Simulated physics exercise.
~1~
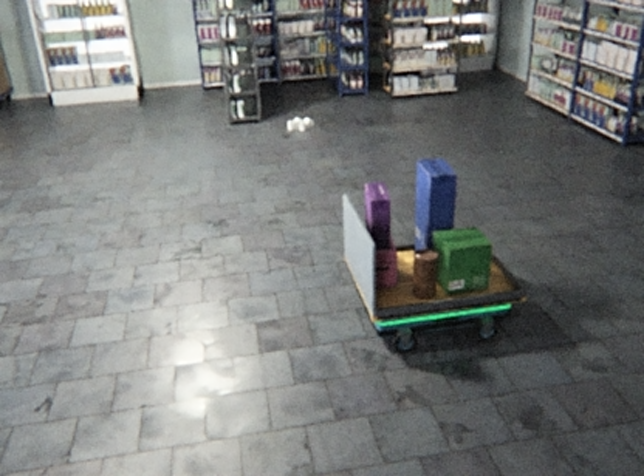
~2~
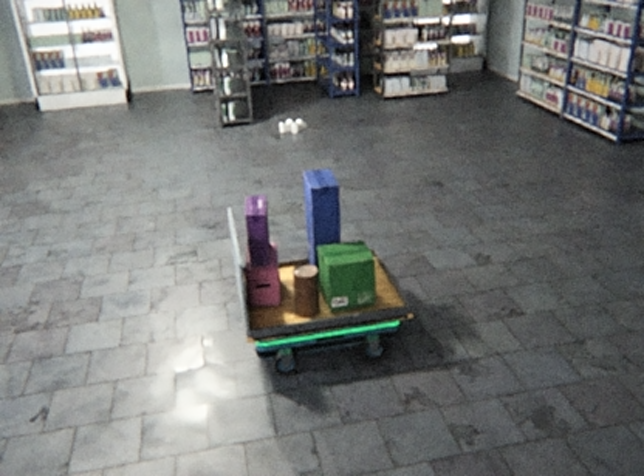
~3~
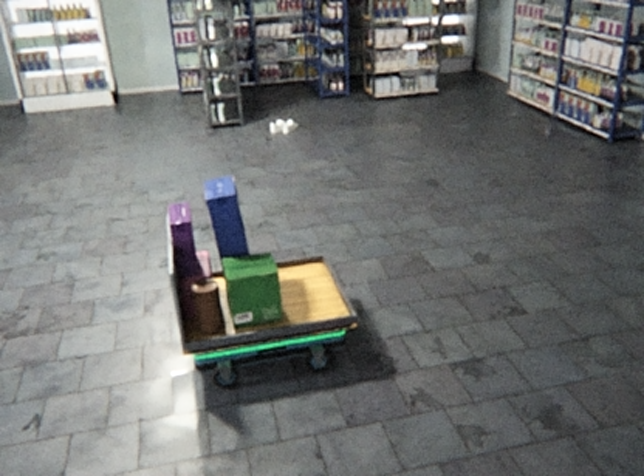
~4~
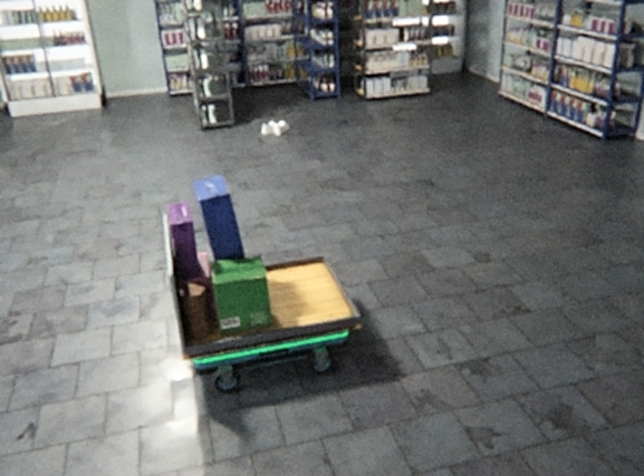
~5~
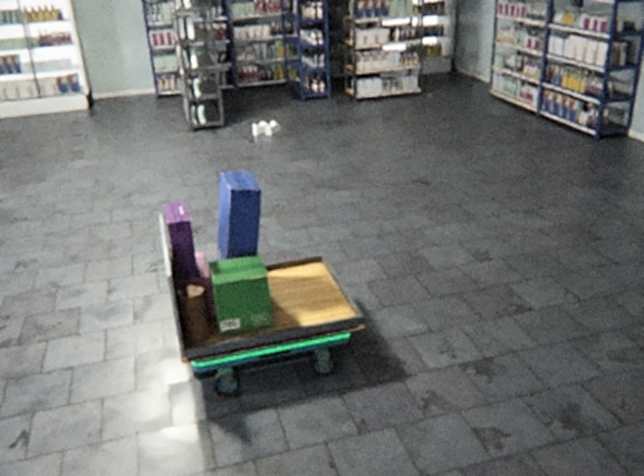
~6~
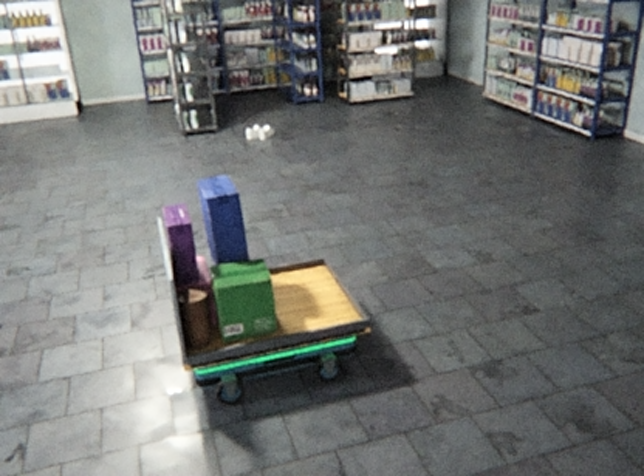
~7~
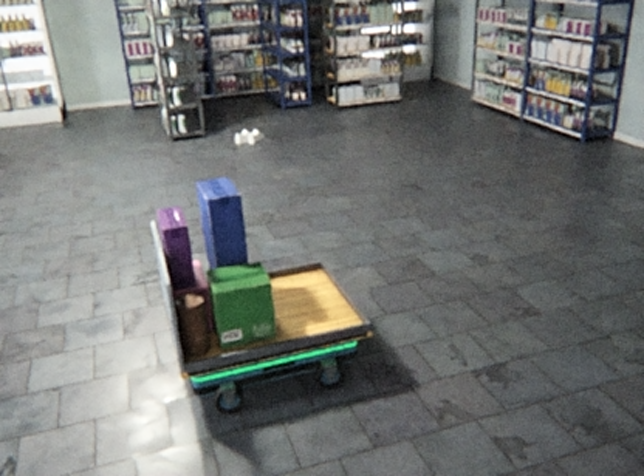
Shop floor with stocked shelves, a low cart carrying boxes rolling left and stopping, its tall blue box rocking but staying upright.
